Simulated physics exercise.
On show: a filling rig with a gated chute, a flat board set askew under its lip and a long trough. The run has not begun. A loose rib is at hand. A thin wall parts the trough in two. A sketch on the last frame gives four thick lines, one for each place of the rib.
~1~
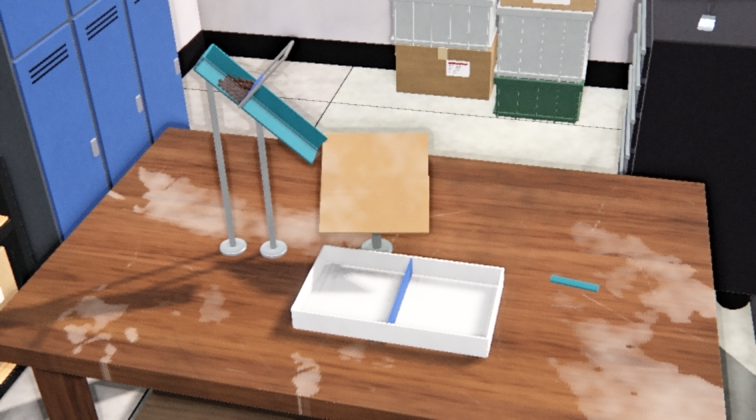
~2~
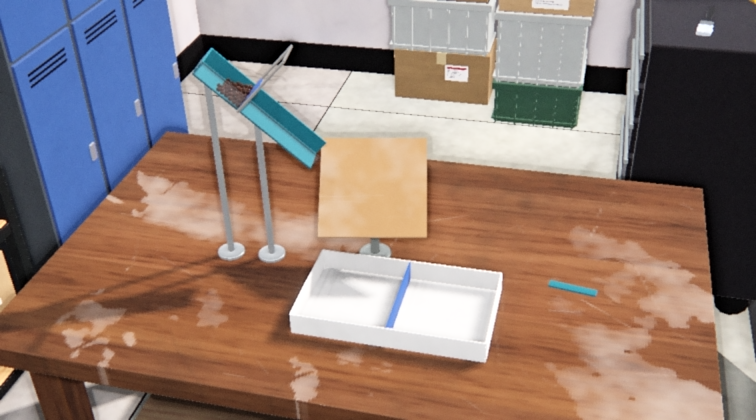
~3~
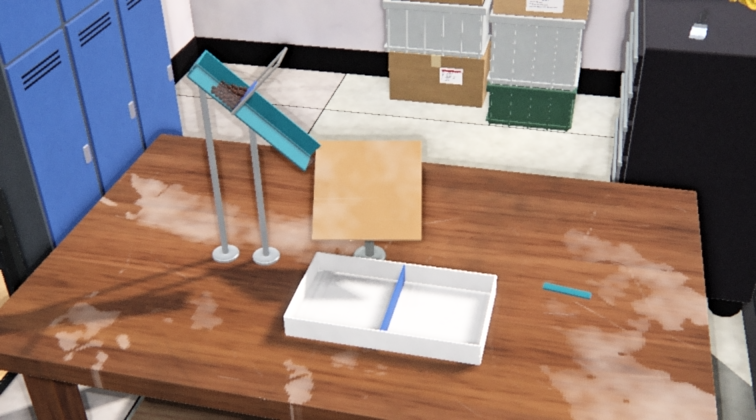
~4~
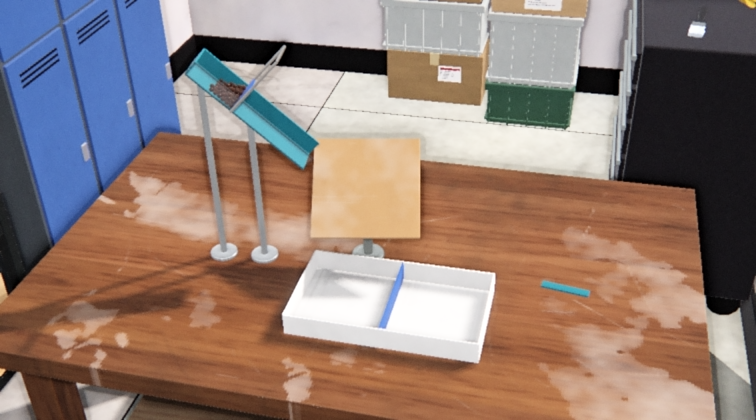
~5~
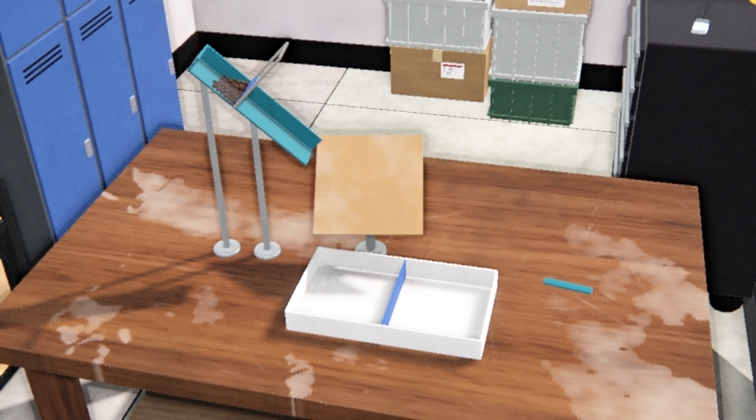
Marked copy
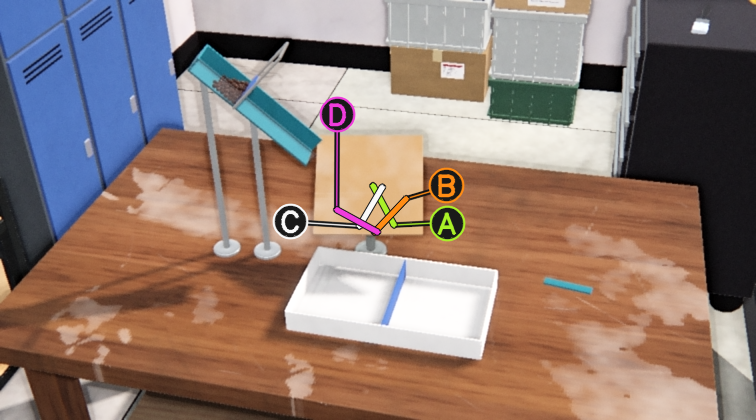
The view shifts very slightly while the raised blue chute, tilted board and white tray stay still.
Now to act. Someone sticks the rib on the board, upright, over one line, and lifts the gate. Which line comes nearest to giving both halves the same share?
It is A.
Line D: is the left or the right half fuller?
More lands on the right.
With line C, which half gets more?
More lands on the left.
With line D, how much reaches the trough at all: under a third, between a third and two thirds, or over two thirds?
Line D gives over two thirds.
On the marked copy, line A from (372, 185) to (394, 225); line B from (406, 198) to (374, 232); line C from (382, 187) to (359, 226); line D from (336, 209) to (377, 232).
With A, of what is caught, roughly half in the left half, roughly half in the right.
With B, of what is caught, the larger part in the left half, about a tenth in the right.
With C, of what is caught, the larger part in the left half, about a tenth in the right.
With D, of what is caught, just a few in the left half, almost all in the right.
